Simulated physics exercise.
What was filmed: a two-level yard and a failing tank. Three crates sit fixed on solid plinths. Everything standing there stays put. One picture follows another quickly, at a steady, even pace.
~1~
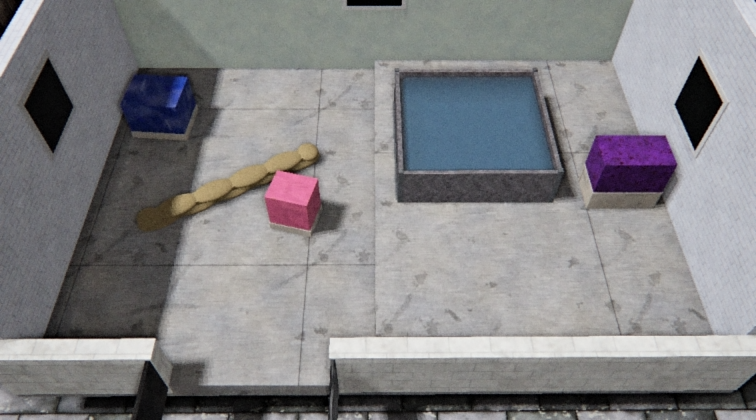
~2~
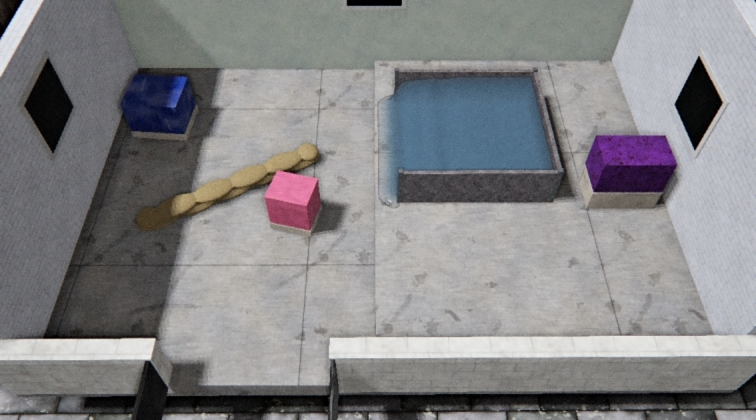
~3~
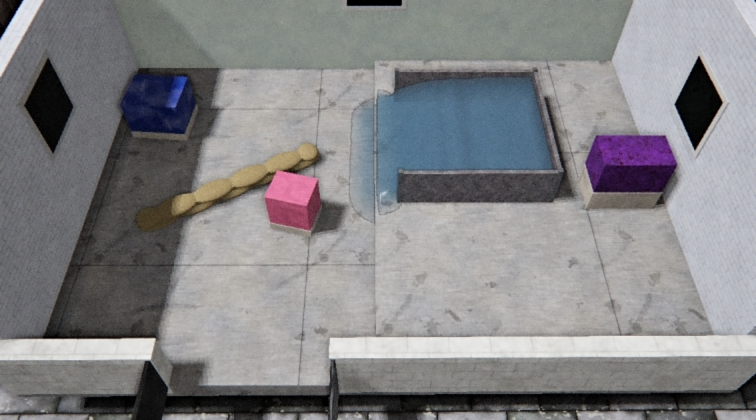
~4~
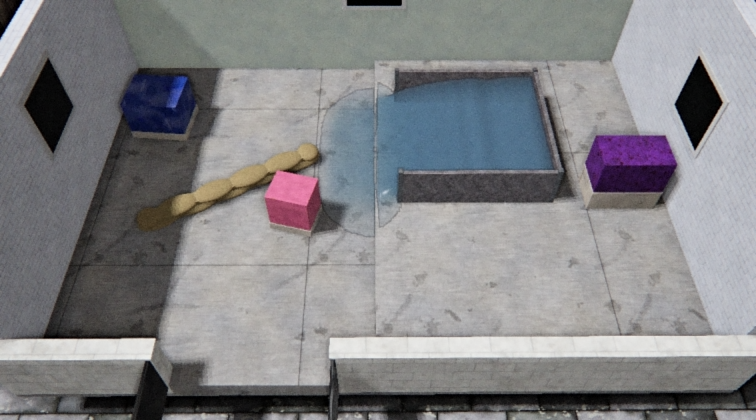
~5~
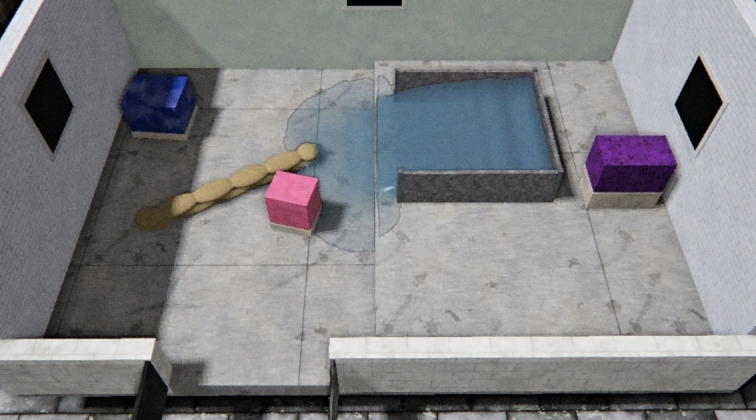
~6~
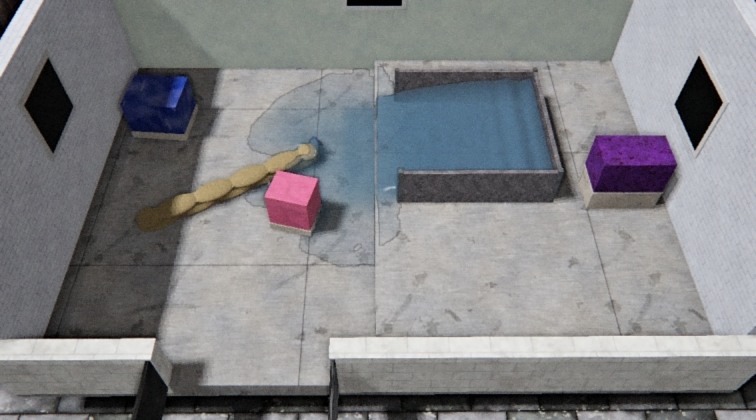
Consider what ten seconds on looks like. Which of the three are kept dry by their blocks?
At the end, the blue crate is caught, the purple crate is missed, the pink crate is caught.
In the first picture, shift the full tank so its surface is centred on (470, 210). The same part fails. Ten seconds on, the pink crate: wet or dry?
Result - pink crate gets flooded.
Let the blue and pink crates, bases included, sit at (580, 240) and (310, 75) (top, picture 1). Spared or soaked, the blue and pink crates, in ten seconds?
As I see it, the blue crate is not reached; meanwhile the pink crate is flooded.
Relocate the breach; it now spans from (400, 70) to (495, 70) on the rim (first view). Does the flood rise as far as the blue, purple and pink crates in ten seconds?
Then blue gets flooded, purple is untouched and pink is untouched.
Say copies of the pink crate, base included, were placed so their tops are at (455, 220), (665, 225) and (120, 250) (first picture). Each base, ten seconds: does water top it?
Well, the first one is never reached, the second is never reached, and the third goes wet.
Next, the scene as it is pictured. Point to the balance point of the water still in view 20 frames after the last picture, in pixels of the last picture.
Near (274, 166).
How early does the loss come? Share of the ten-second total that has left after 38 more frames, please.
I'd estimate close to 55 per cent.
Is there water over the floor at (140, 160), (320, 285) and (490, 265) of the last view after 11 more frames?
First inundated, second inundated, third spared.
A moment on, water covers 30 % of the floor; the blue crate water round its plinth, the purple crate not reached, the pink crate water round its plinth.
Next, water covers 50 % of the floor; the blue crate water round its plinth, the purple crate not reached, the pink crate water round its plinth.
Then, water covers 55 % of the floor; the blue crate water round its plinth, the purple crate not reached, the pink crate water round its plinth.
Later, water covers 55 % of the floor; the blue crate water round its plinth, the purple crate not reached, the pink crate water round its plinth.
In the end, water covers 55 % of the floor; the blue crate was topped, the purple crate stayed above the water, the pink crate was topped.
